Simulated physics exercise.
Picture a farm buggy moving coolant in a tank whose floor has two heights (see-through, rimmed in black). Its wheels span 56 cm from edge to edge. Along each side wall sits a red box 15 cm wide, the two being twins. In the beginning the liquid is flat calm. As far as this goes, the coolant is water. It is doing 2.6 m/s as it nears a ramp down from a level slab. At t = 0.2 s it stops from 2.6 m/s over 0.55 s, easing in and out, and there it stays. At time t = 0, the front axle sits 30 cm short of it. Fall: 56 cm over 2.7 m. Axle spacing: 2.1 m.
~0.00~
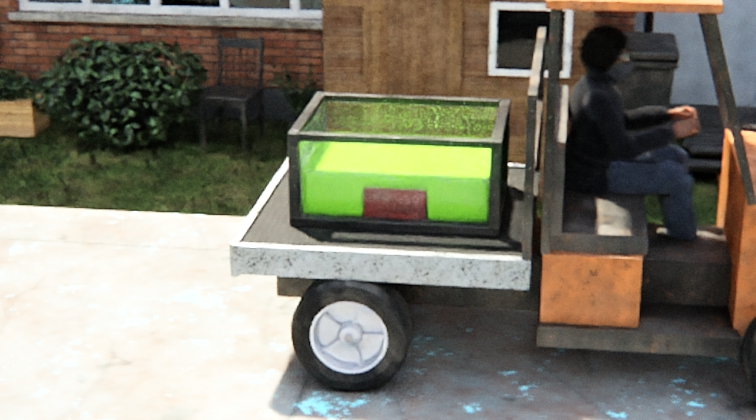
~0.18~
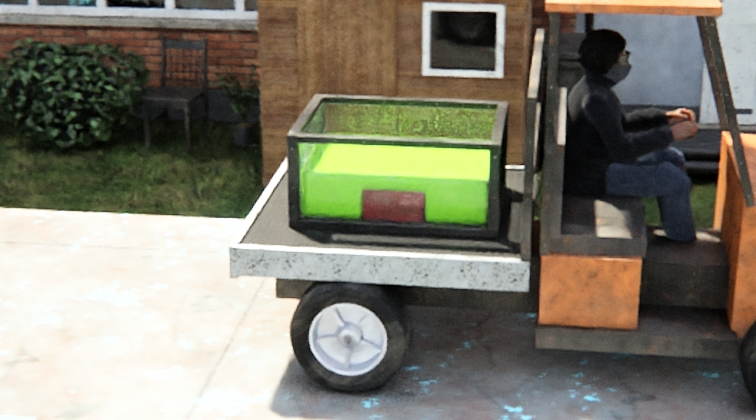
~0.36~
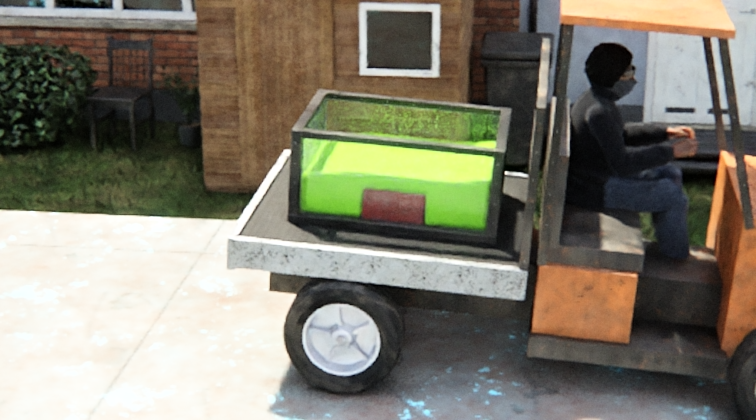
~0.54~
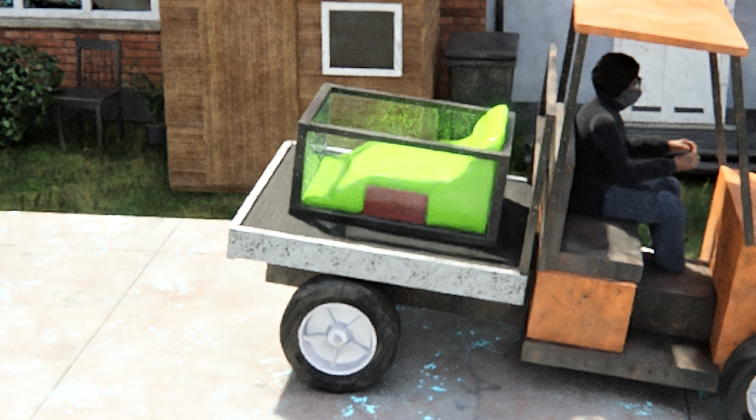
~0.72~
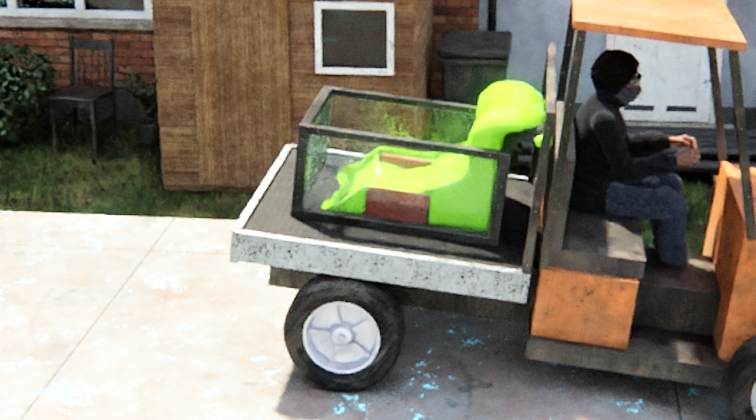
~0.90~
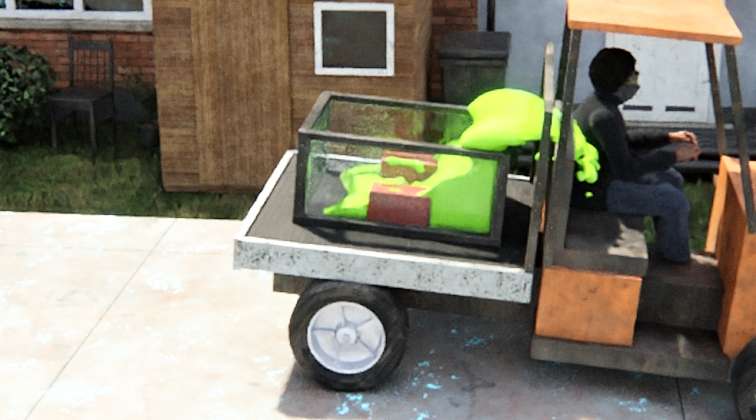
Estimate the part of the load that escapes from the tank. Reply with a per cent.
Roughly 21 per cent escapes.
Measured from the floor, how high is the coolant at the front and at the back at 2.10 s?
About 16 cm in front and 14 cm behind.
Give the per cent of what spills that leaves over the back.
It comes to about 0 per cent of the spill.
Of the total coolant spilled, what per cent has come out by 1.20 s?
Some 90 percent has come out by that time.
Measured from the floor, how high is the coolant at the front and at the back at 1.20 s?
I'd say some 28 centimetres in front and some 2 centimetres behind.
Then, 1.20 s in, it stands 2 cm high behind and 28 cm in front; 19 per cent has gone over the front.
Then, 1.70 s in, it stands 35 cm high behind and 17 cm in front; 20 per cent has gone over the front.
Then, 2.10 s in, it stands 15 cm high behind and 16 cm in front; 21 per cent has gone over the front.
Then, 3.88 s in, 21 per cent has gone over the front, 25 of 121 litres.
